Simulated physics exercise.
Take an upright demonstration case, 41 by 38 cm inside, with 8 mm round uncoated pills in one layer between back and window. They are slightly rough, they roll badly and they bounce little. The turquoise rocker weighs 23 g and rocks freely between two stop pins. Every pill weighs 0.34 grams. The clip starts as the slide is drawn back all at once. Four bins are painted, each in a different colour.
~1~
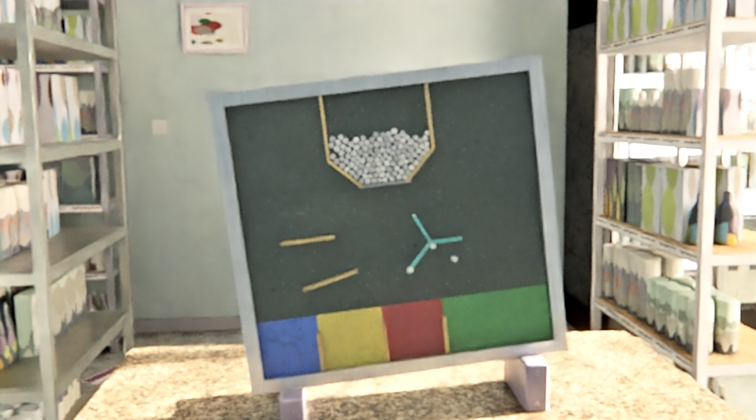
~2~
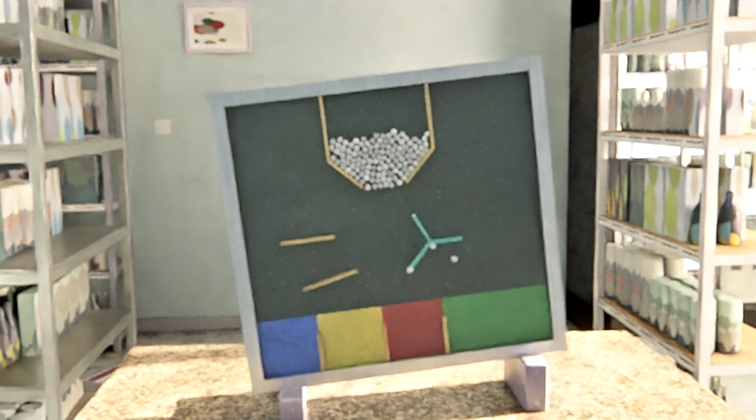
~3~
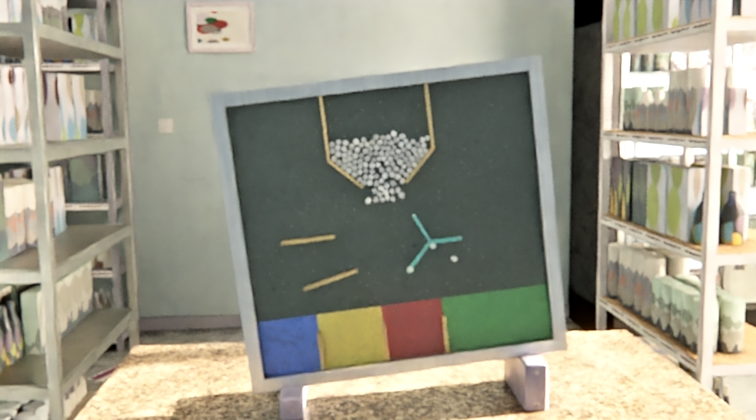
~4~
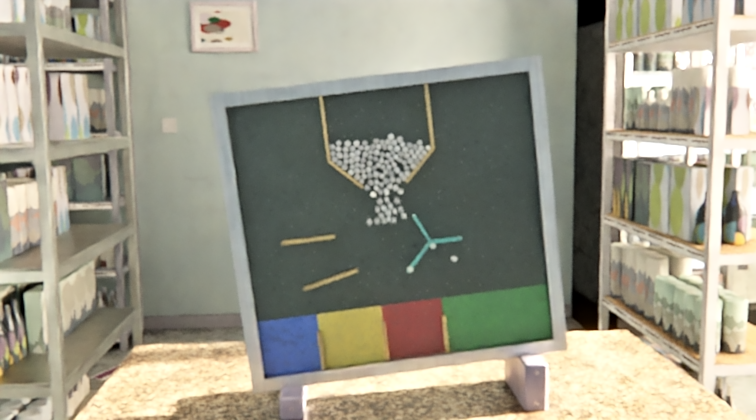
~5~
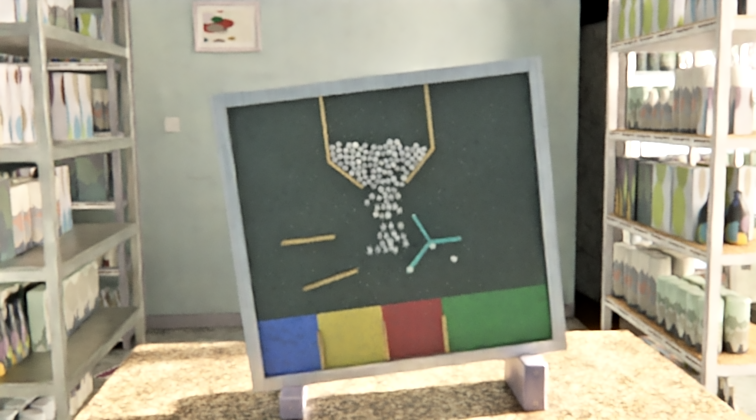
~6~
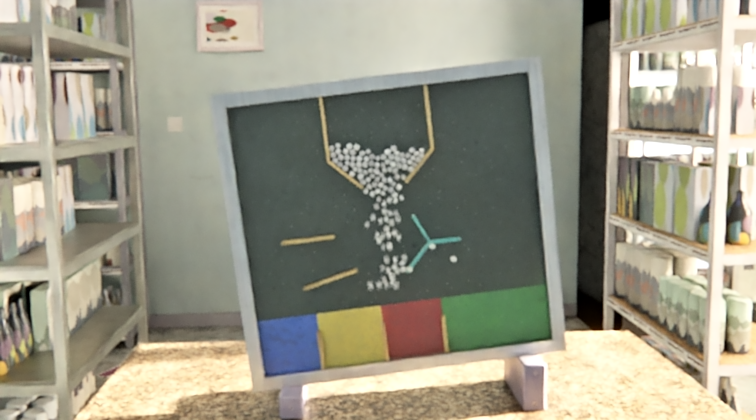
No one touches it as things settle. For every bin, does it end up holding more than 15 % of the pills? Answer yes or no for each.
Red: Yes; blue: No; green: No; yellow: Yes.
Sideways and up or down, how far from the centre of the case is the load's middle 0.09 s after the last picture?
2 cm left, 3 cm below.
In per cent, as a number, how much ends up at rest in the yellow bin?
Estimated share there: Roughly 40 per cent.
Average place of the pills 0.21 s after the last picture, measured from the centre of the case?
Left: About 1 cm; below: About 11 cm.
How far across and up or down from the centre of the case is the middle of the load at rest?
Left: About 1 cm; below: About 17 cm.
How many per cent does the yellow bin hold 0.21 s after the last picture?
Share: Near 20 %.
Then, 0.09 s later than the last picture, the pills' middle is 2 cm left of and 3 cm below the centre; red 20 %, yellow 10 %; turquoise rocker left end down 32°.
Then, 0.21 s later than the last picture, the pills' middle is 1 cm left of and 11 cm below the centre; red 45 %, yellow 20 %; turquoise rocker left end down 32°.
Then, 0.45 s later than the last picture, the pills' middle is 1 cm left of and 16 cm below the centre; red 60 %, yellow 40 %; turquoise rocker left end down 32°.
All still 1.4 s after it, red 60 %, blue 0 %, green 0 %, yellow 40 %; turquoise rocker left end down 32°.
